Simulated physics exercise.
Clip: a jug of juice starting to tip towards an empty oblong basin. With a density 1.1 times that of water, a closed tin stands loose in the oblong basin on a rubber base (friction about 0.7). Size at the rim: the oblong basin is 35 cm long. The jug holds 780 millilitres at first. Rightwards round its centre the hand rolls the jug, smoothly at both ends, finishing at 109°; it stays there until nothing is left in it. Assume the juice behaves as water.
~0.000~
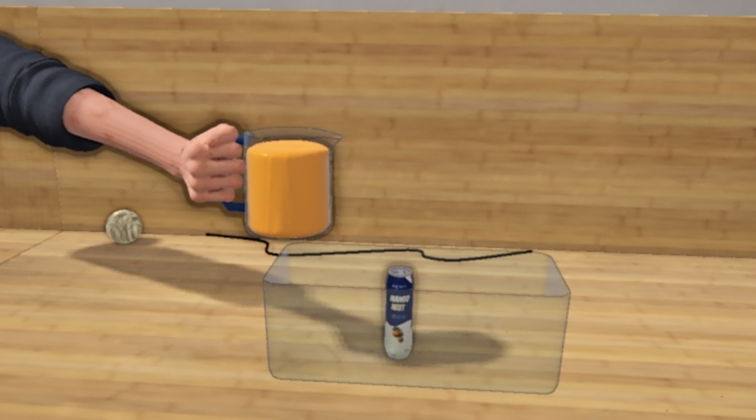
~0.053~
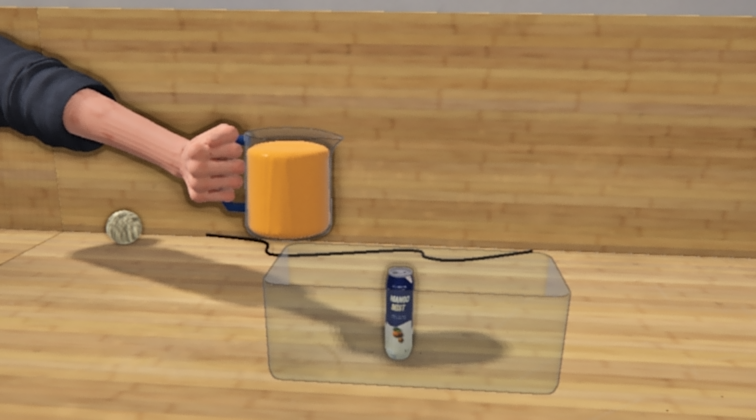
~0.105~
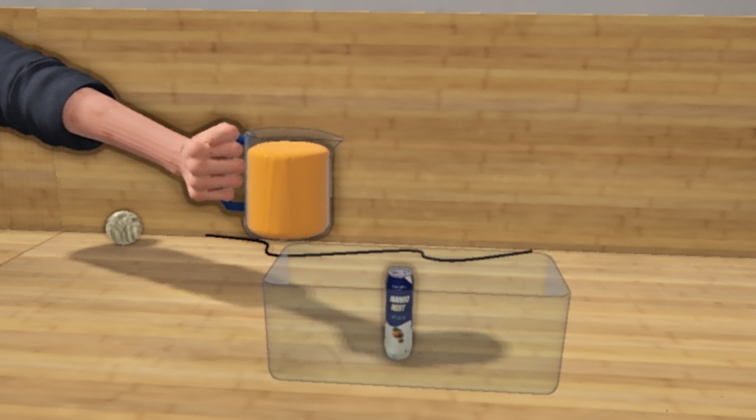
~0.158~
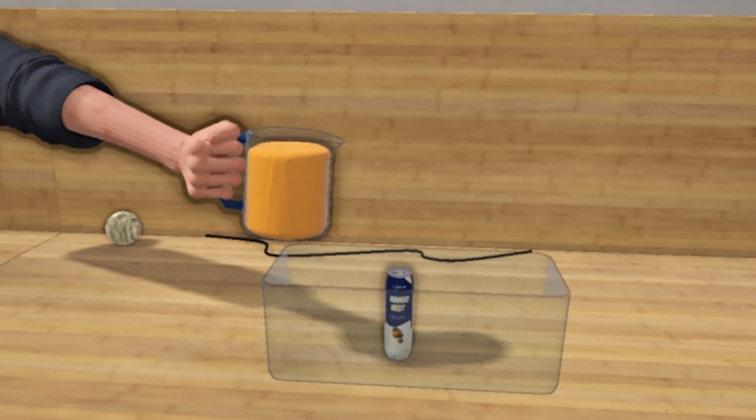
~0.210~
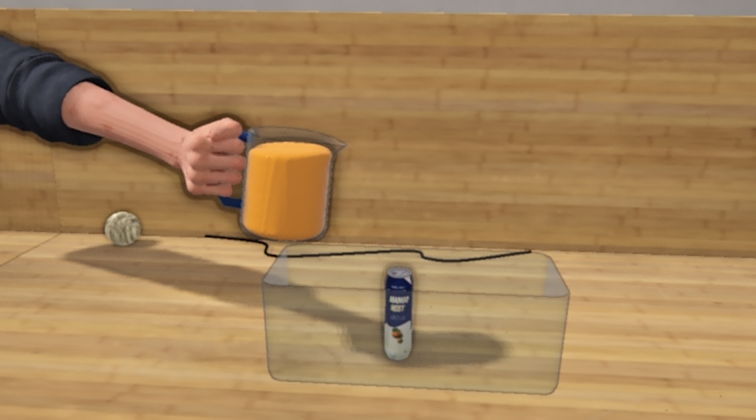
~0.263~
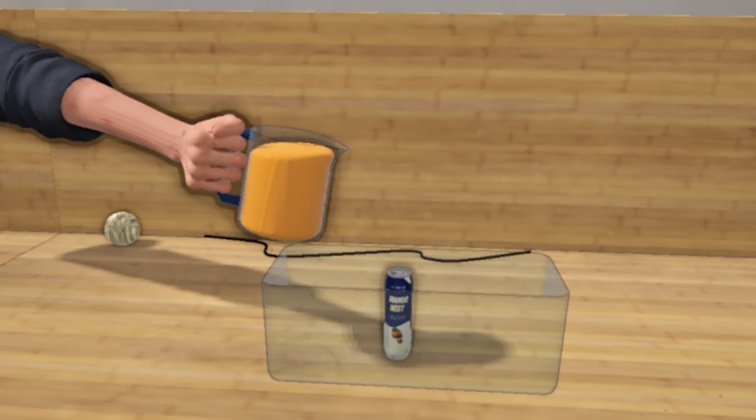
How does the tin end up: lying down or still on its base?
Tipped.
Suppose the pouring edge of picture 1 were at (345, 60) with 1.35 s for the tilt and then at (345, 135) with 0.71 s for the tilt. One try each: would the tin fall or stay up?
Trial 1 - tin stays standing; trial 2 - tin tips.
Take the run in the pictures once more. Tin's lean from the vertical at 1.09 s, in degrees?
I'd say it's tipped close to 5 degrees.
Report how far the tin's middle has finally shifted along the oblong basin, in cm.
The middle of the tin ends some 8.0 cm along the basin.
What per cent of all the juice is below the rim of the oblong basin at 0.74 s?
I reckon close to 6 percent of it.
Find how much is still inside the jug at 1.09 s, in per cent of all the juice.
30 in a hundred, give or take.
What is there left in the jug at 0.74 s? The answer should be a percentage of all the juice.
Close to 82 in a hundred.
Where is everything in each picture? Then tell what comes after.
The first frame shows tilt 0°; pouring edge (343, 136); surface from (251, 146) to (330, 149); the oblong basin's rim runs from (275, 262) to (560, 275); the tin's top is at (400, 275).
The second frame shows tilt 0°; pouring edge (344, 137); surface from (250, 147) to (331, 150).
The third frame shows tilt 2°; pouring edge (344, 138); surface from (250, 147) to (330, 151).
The fourth frame shows tilt 4°; pouring edge (345, 141); surface from (252, 148) to (332, 151).
The fifth frame shows tilt 6°; pouring edge (347, 144); surface from (253, 149) to (333, 152).
The sixth frame shows tilt 10°; pouring edge (349, 148); surface from (253, 151) to (335, 152).
By 0.74 s the tilt is 63° and 83 per cent is still to pour; the tin stands where it began.
By 1.09 s the tilt is 99° and 29 per cent is still to pour; the tin stands where it began.
By 1.45 s the tilt is 109° and 2 per cent is still to pour; the tin lies on its side.
By 1.85 s the tilt is 109° and 0 per cent is still to pour; the tin lies on its side.
At rest the tin lies on its side.
